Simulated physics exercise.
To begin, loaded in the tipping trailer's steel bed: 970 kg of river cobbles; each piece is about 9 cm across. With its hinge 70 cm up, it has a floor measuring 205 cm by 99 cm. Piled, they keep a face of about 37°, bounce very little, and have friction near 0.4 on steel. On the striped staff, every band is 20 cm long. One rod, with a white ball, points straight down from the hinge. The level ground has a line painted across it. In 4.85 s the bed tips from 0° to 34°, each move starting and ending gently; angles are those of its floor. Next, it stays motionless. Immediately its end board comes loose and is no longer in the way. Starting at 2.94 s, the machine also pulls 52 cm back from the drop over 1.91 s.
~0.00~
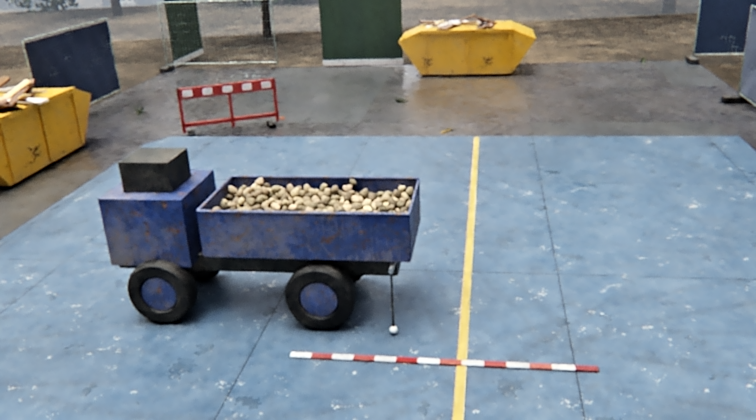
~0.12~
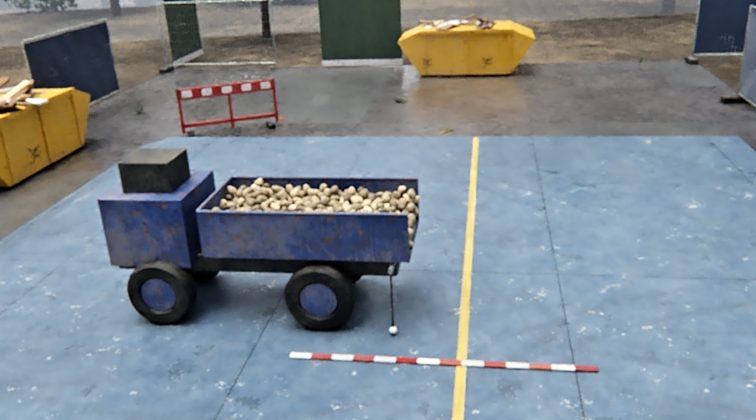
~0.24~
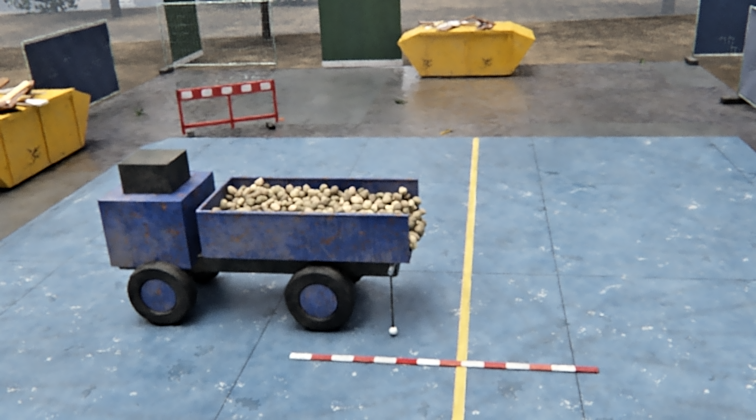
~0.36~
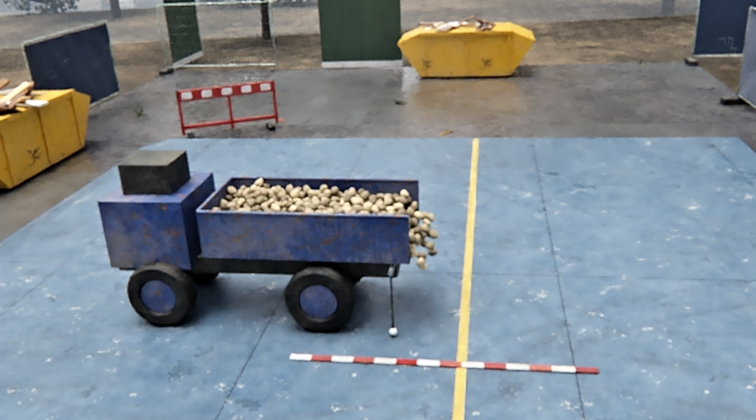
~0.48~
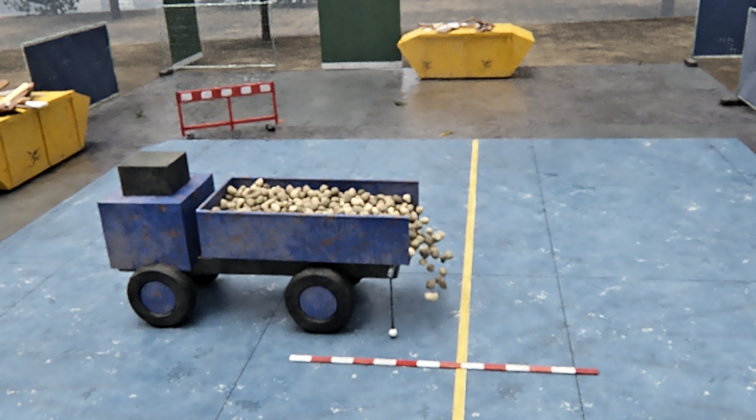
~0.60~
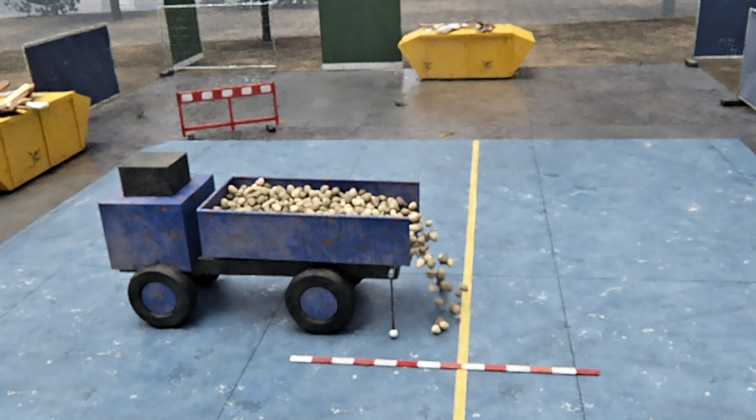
Blue-floored yard with yellow skips behind, a blue truck standing nearly still as rounded stones trickle from its open right end.
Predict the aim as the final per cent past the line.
The final share is about 30 per cent.
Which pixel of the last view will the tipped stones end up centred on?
Centre estimate: Around (442, 302).
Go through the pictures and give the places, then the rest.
The first frame shows lip at (410, 261), floor tilted 0°, highest stones at (311, 190).
In the second frame, the bed is at 0°, its lip at (410, 262); the top of the load is at (277, 192); the stones move at 0.0 m/s on average.
The third frame shows lip at (410, 263), floor tilted 0°, highest stones at (277, 193); 1 % has left.
In the fourth frame, the bed is at 1°, its lip at (410, 263); the top of the load is at (278, 193); 2 % has left.
The fifth frame shows lip at (409, 265), floor tilted 1°, highest stones at (257, 192); 3 % has left.
In the sixth frame, the bed is at 1°, its lip at (410, 265); the top of the load is at (258, 191); 4 % has left.
After 3.6 s the floor is at 29°; 45 % in the bed, 39 % short of the line, 15 % past the line; the foremost stones are at (524, 308).
After 4.9 s the floor is at 34°; 0 % in the bed, 69 % short of the line, 31 % past the line; the foremost stones are at (562, 308).
After 5.3 s the floor is at 34°; 0 % in the bed, 69 % short of the line, 31 % past the line; the foremost stones are at (562, 308).
After 8.0 s the floor is at 34°; 0 % in the bed, 69 % short of the line, 31 % past the line; the foremost stones are at (562, 308).
